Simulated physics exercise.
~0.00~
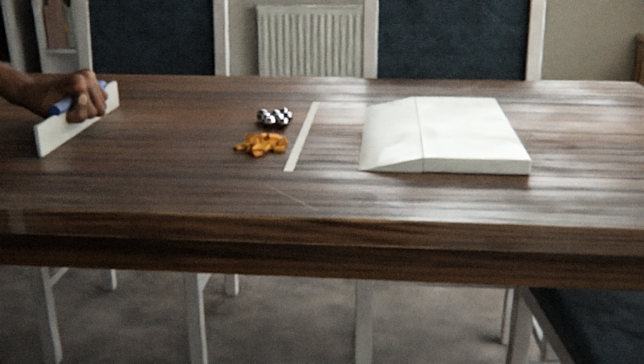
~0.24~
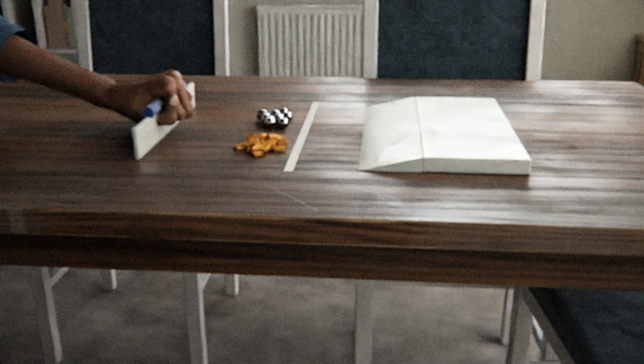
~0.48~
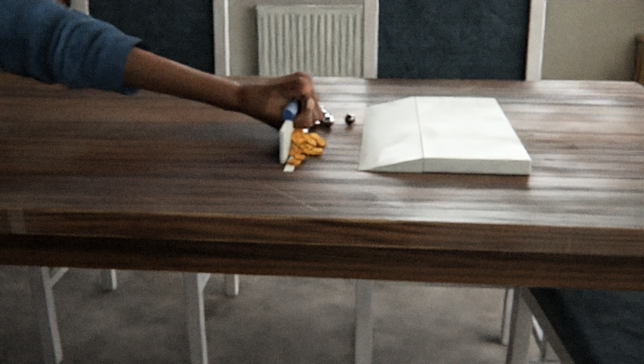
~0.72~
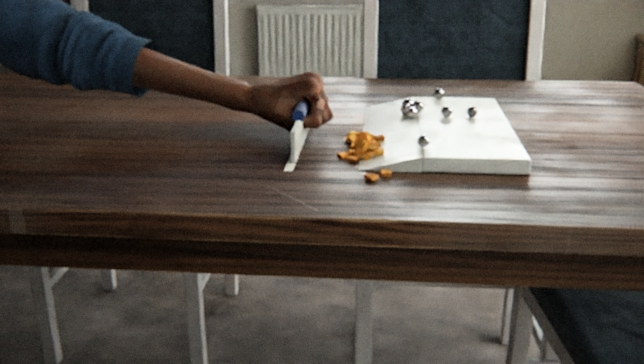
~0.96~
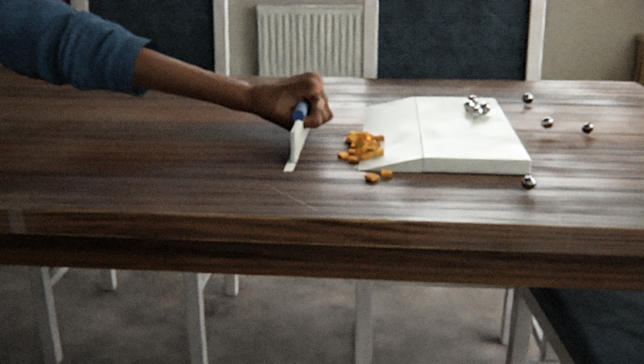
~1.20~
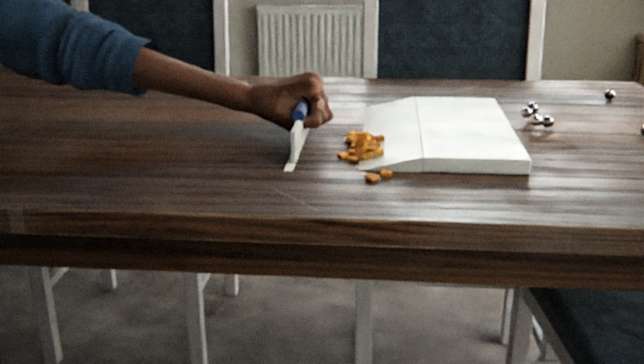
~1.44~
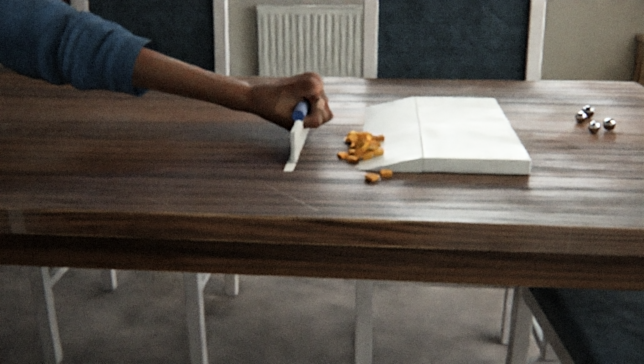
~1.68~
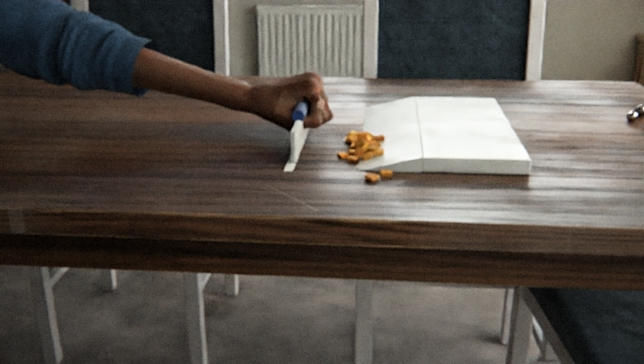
A hand sweeping a scraper rightward to white tape, orange pieces stopping at a low wedge while shiny balls roll over it.
